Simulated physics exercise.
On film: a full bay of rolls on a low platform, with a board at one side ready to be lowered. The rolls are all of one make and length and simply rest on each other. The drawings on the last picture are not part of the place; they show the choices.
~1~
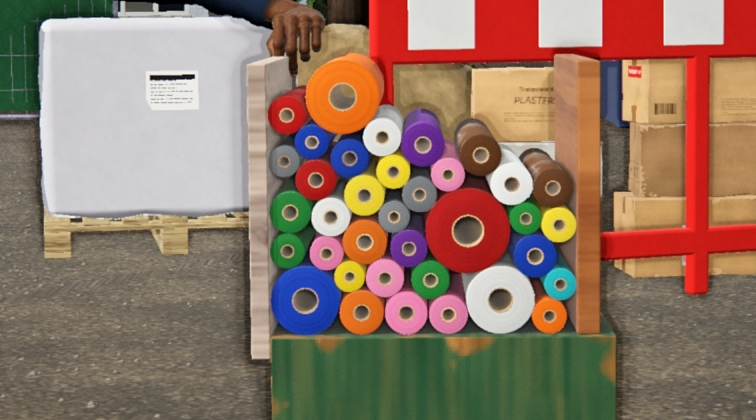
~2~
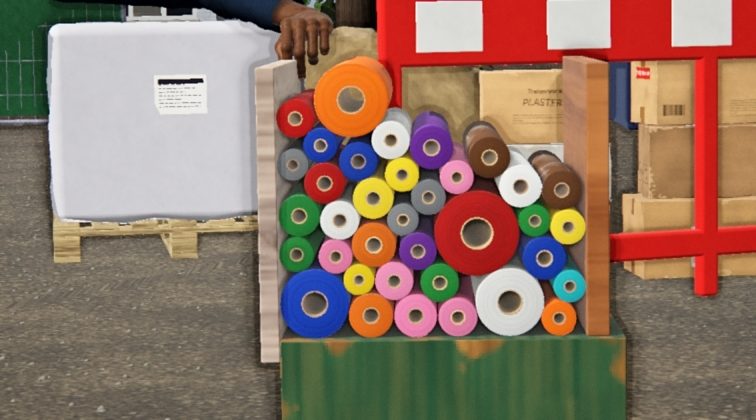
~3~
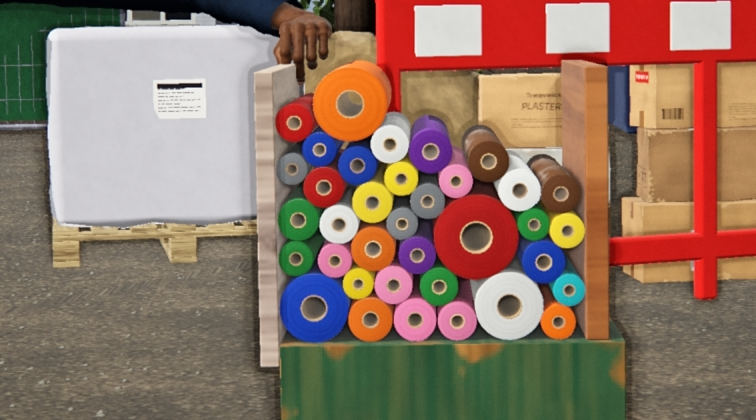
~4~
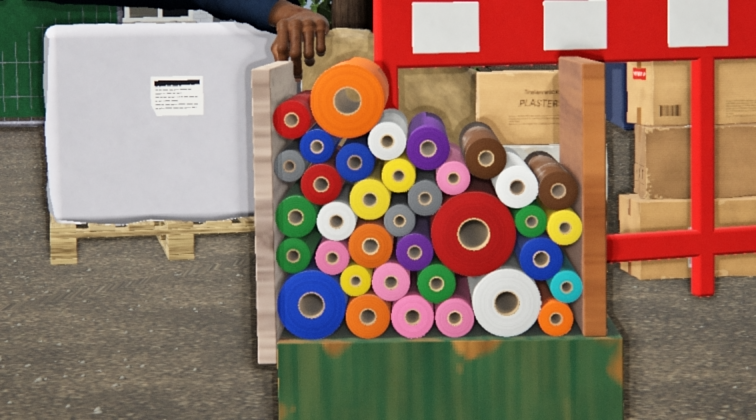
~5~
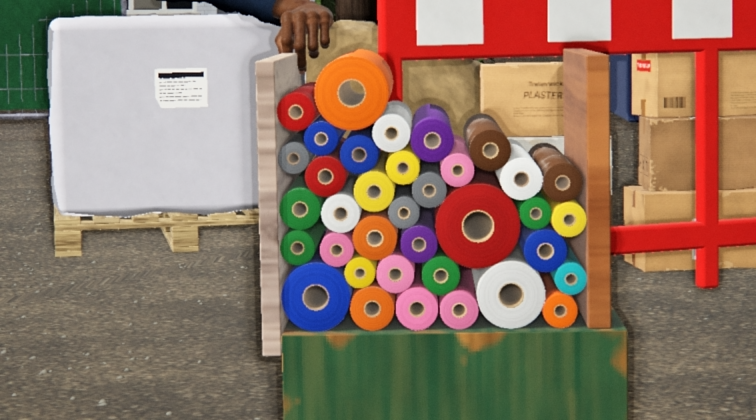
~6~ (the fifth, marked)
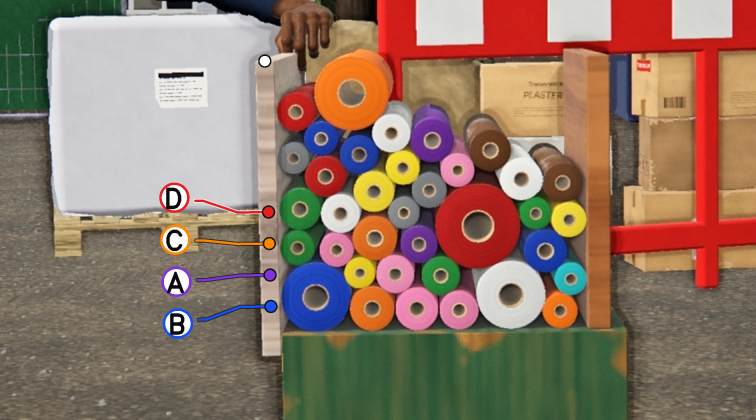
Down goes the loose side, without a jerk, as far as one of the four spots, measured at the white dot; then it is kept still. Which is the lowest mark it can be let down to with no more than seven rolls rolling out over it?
Down to D.
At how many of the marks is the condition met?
The number is one.
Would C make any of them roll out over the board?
Yes.
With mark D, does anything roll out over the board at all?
Yes.
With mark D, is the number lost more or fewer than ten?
It loses fewer than ten.
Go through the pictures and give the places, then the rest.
The first picture shows side board (273, 194); a blue roll (306, 300); an orange roll (550, 316).
The second picture shows an orange roll (559, 318); a green roll (440, 283).
The third picture shows a green roll (298, 220); a red roll (324, 187).
The fourth picture shows a yellow roll (398, 175); a white roll (517, 187).
The fifth picture shows a brown roll (490, 151); side board (283, 191); a blue roll (316, 297).
On the marked copy, A at (270, 275); B at (271, 307); C at (269, 243); D at (268, 212); the white dot at (265, 61).
Following D. Soon after the start, top of the board (277, 130).
Later, top of the board (279, 208).
In the end, top of the board (279, 211), about four out over the board.
As for the rest, A more than seven out over the board; B more than seven out over the board; C eight out over the board.
